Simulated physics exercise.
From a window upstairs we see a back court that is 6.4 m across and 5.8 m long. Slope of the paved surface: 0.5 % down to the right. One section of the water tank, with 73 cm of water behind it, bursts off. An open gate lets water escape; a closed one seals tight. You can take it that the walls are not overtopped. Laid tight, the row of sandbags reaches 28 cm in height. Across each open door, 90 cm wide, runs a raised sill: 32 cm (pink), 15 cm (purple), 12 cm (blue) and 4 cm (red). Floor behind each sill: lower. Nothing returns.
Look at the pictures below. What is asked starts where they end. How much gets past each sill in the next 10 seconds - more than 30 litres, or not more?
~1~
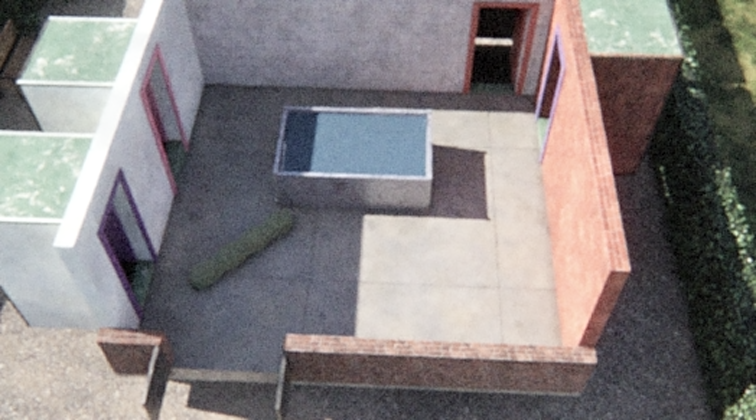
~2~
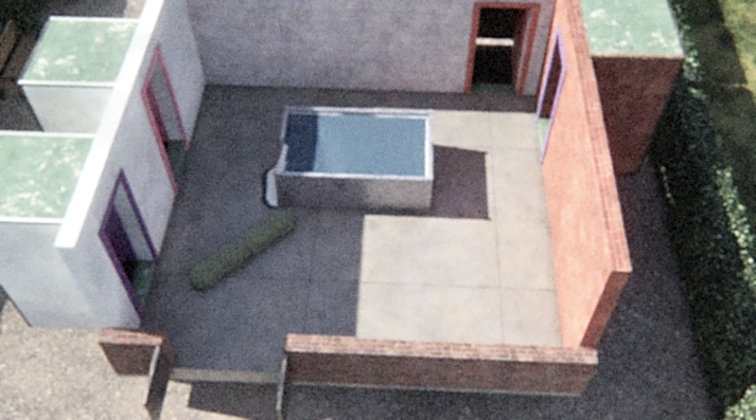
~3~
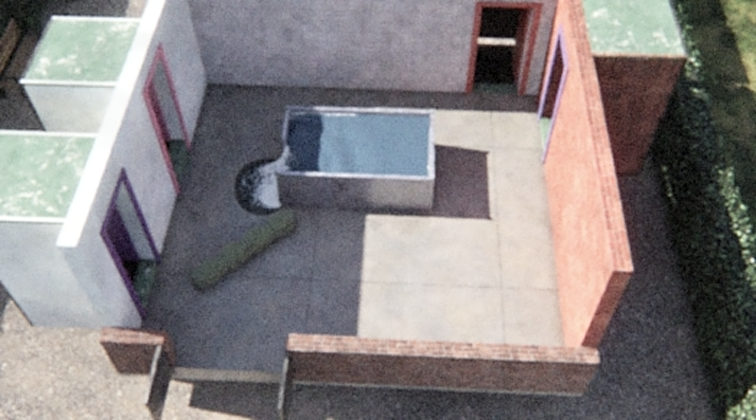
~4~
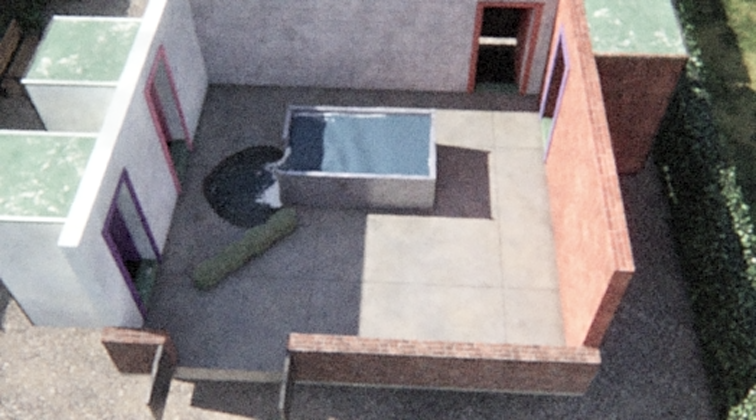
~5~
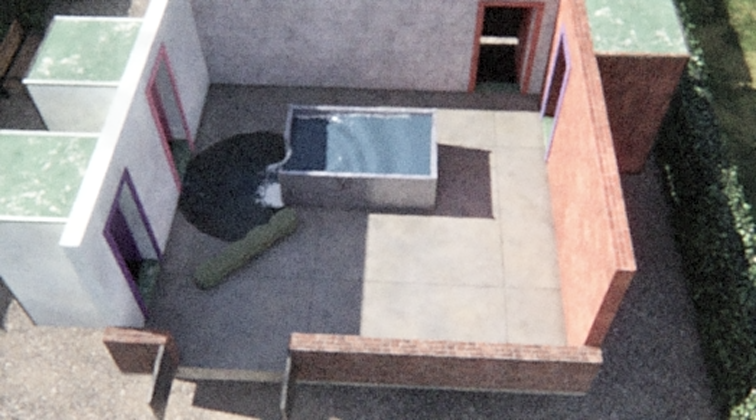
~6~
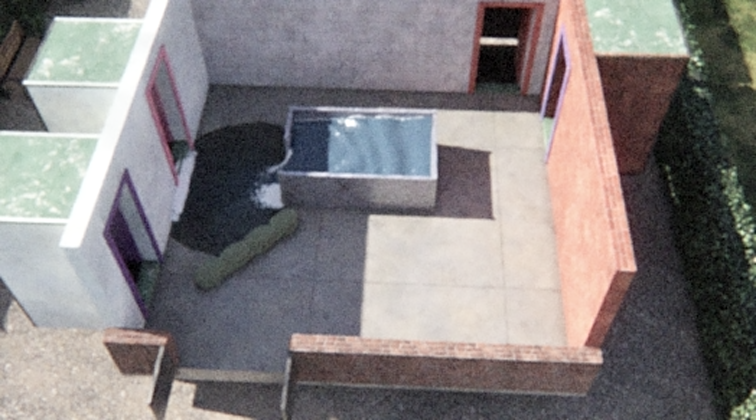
As I see it, at the pink door the total will be lower than the limit, at the purple door the total will be lower than the limit, at the blue door the total will be lower than the limit, at the red door the total will be higher than the limit.
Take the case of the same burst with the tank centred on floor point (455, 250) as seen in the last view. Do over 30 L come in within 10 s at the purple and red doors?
Checking the limit: The purple door is within it and the red door is within it.
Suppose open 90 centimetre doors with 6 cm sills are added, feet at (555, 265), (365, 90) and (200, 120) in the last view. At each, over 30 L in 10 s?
First doorway falls short, second falls short, third gets there.
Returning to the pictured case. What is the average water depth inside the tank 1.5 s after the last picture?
45 cm.
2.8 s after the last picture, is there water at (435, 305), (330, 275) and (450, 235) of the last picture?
Listed in turn: Spared so far / spared so far / spared so far.
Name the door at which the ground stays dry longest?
Blue.
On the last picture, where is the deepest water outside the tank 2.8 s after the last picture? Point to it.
Position: About (141, 340).
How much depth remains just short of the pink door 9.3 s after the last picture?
I'd put it at around 9.0 cm deep.
Then, 0.7 s after the last picture water covers 15 % of the floor and is deepest (38 cm) near (184, 184); pink door 36 cm at the sill, 2 L in, purple door 12 cm at the sill, 0 L in, blue door not reached, red door not reached.
Then, 1.5 s after the last picture water covers 25 % of the floor and is deepest (35 cm) near (184, 184); pink door 33 cm at the sill, 7 L in, purple door 17 cm at the sill, 0 L in, blue door not reached, red door not reached.
Then, 2.8 s after the last picture water covers 40 % of the floor and is deepest (30 cm) near (141, 340); pink door 21 cm at the sill, 9 L in, purple door 16 cm at the sill, 2 L in, blue door not reached, red door not reached.
Then, 5.3 s after the last picture water covers 75 % of the floor and is deepest (19 cm) near (138, 351); pink door 15 cm at the sill, 9 L in, purple door 11 cm at the sill, 4 L in, blue door 12 cm at the sill, 0 L in, red door 2 cm at the sill, 0 L in.
Then, 9.3 s after the last picture water covers 90 % of the floor and is deepest (11 cm) near (537, 115); pink door 9 cm at the sill, 9 L in, purple door 7 cm at the sill, 4 L in, blue door 9 cm at the sill, 1 L in, red door 9 cm at the sill, 52 L in.
